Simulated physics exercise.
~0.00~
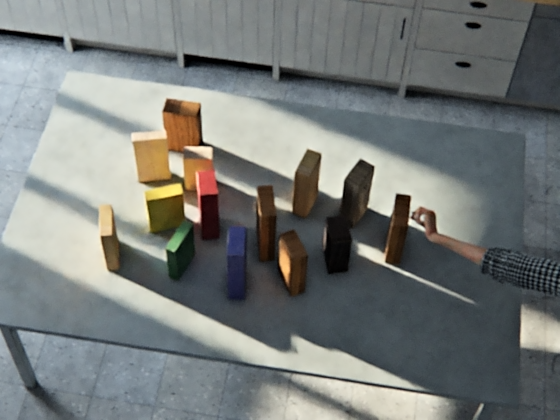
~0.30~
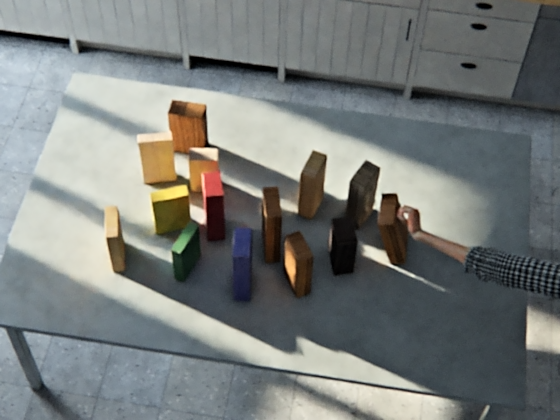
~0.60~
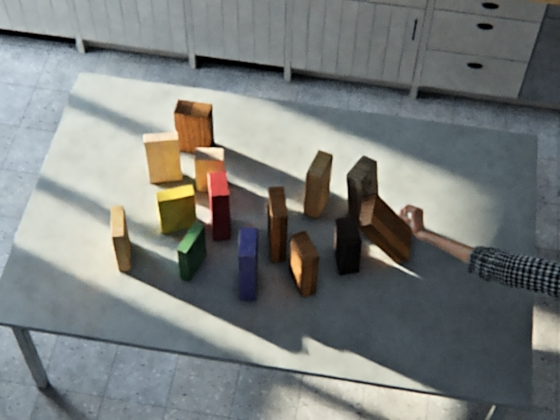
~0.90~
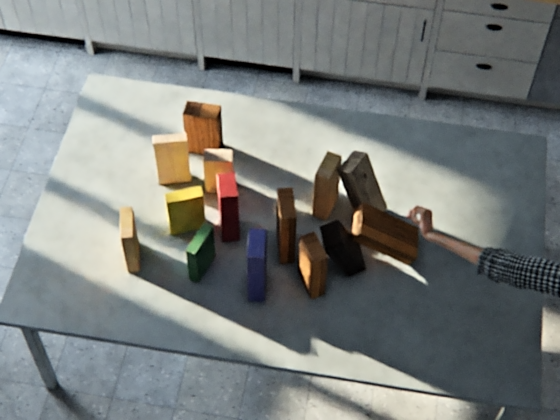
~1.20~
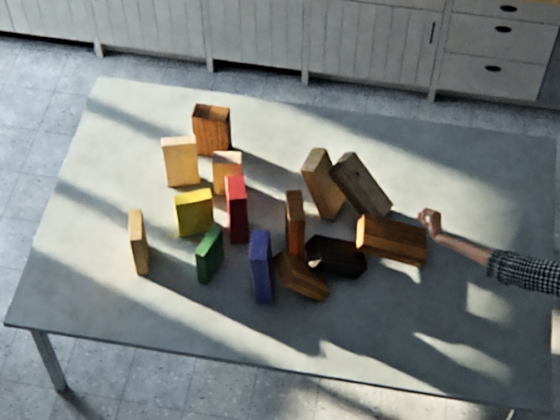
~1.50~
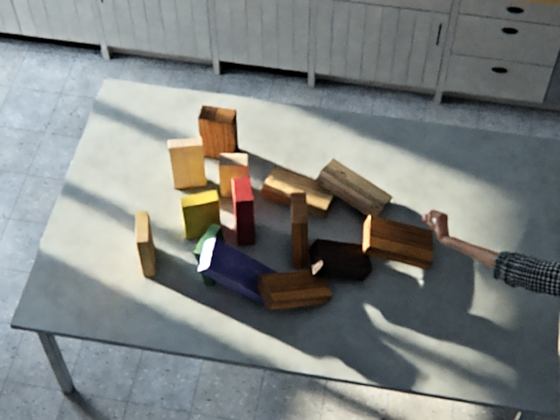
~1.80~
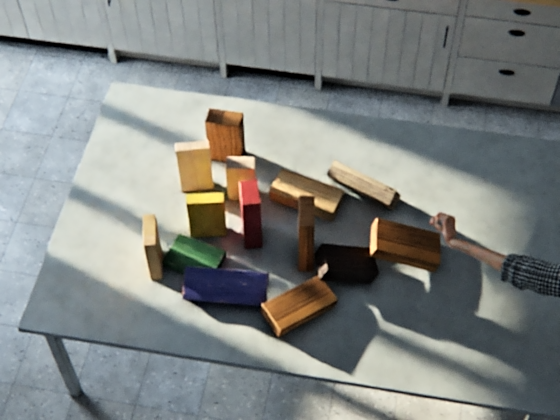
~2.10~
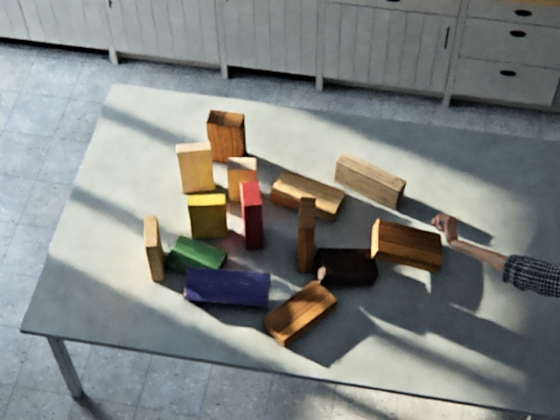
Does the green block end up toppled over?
Yes, the green block topples and ends up lying on the table near the fallen blue block.
On a grey table, a hand pushed over the wooden block at the right end, and the fall spread leftward through several blocks until the blue and green ones toppled, while the red, yellow and a few others stayed standing.
